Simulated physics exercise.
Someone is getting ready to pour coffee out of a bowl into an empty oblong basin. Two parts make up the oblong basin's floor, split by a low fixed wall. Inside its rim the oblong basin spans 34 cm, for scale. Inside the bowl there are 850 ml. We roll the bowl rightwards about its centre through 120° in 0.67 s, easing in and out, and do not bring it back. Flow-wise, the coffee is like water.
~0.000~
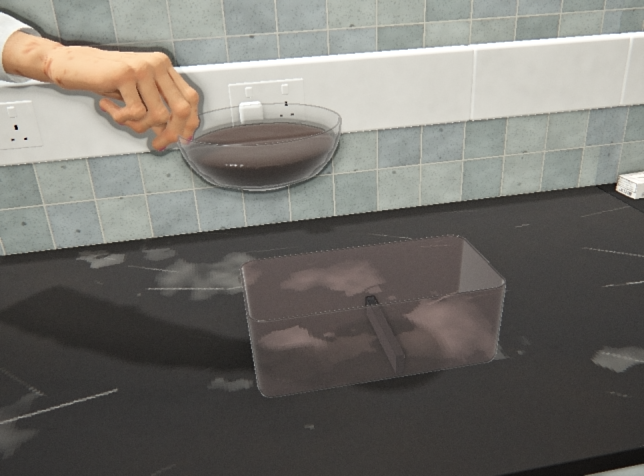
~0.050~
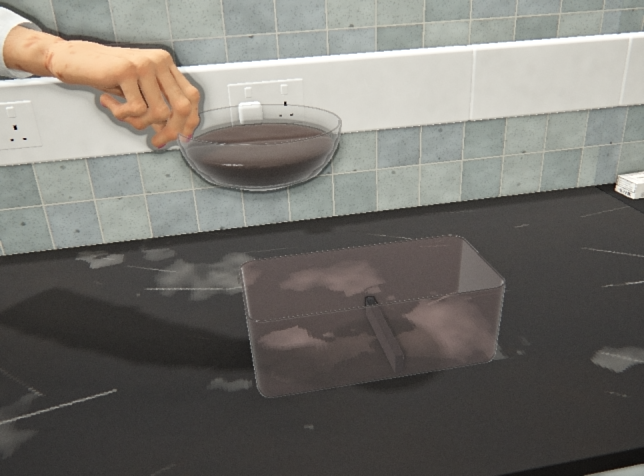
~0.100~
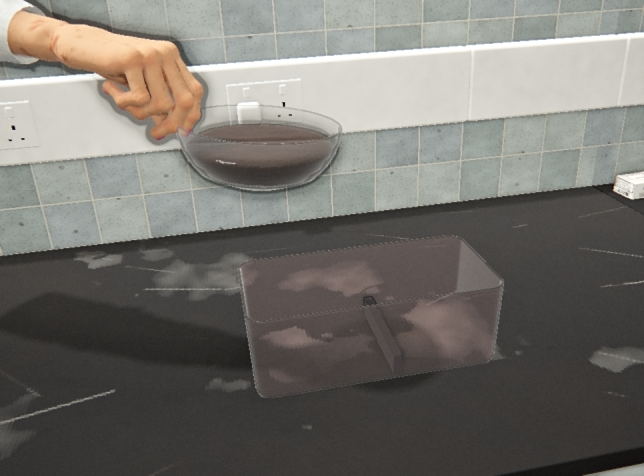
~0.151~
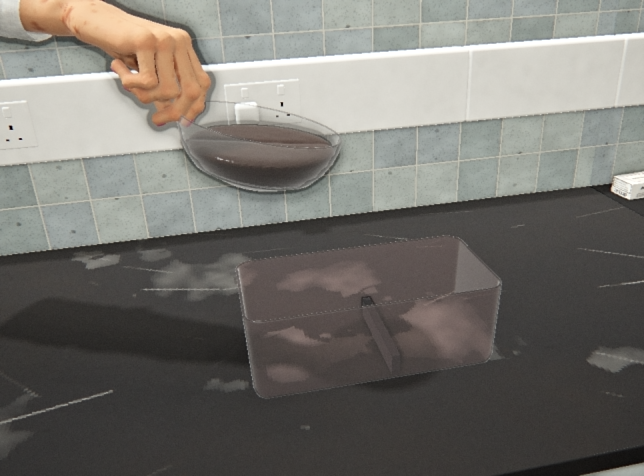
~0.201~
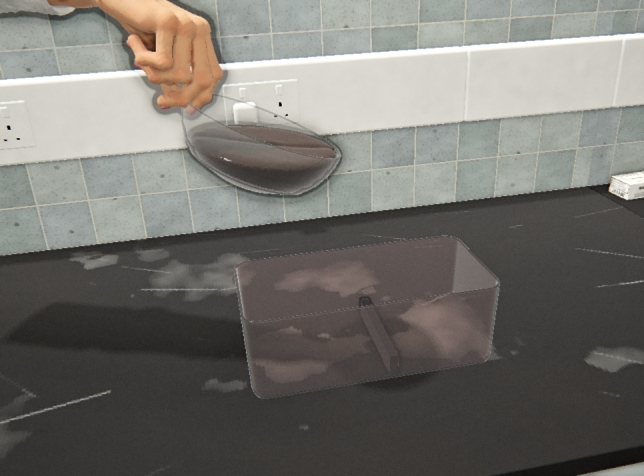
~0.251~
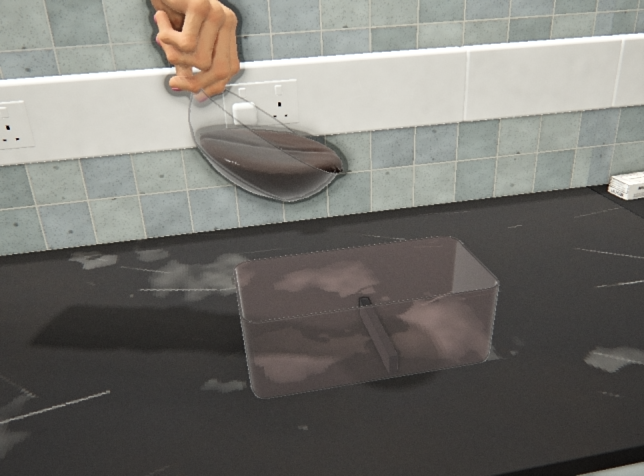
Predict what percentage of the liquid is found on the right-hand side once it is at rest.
About 41 % is on the right.
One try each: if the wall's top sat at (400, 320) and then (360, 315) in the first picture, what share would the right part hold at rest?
Roughly 15 per cent, then 65 per cent.
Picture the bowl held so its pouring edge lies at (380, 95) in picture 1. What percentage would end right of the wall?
It would then come to around 55 percent.
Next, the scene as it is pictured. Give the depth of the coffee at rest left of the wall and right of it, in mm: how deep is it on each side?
Left part: About 16 mm; right part: About 16 mm.
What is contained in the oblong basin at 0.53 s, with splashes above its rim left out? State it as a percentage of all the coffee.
62 %, roughly.
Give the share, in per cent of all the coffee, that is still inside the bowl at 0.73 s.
What remains is about 0 percent of it all.
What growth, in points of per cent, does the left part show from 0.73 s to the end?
I'd put it near 8 percent.
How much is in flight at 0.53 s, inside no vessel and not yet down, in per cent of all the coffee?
Around 36 in a hundred.
Then, 0.53 s in, the tilt is 107° and 1 per cent is still to pour, 26 is left of the wall and 37 right of it.
Then, 0.73 s in, the tilt is 120° and 0 per cent is still to pour, 46 is left of the wall and 37 right of it.
Then, 0.94 s in, the tilt is 120° and 0 per cent is still to pour, 51 is left of the wall and 42 right of it.
Then, 1.17 s in, the tilt is 120° and 0 per cent is still to pour, 53 is left of the wall and 41 right of it.
Finally, 54 per cent lies left of the wall, 41 right of it and 6 outside.
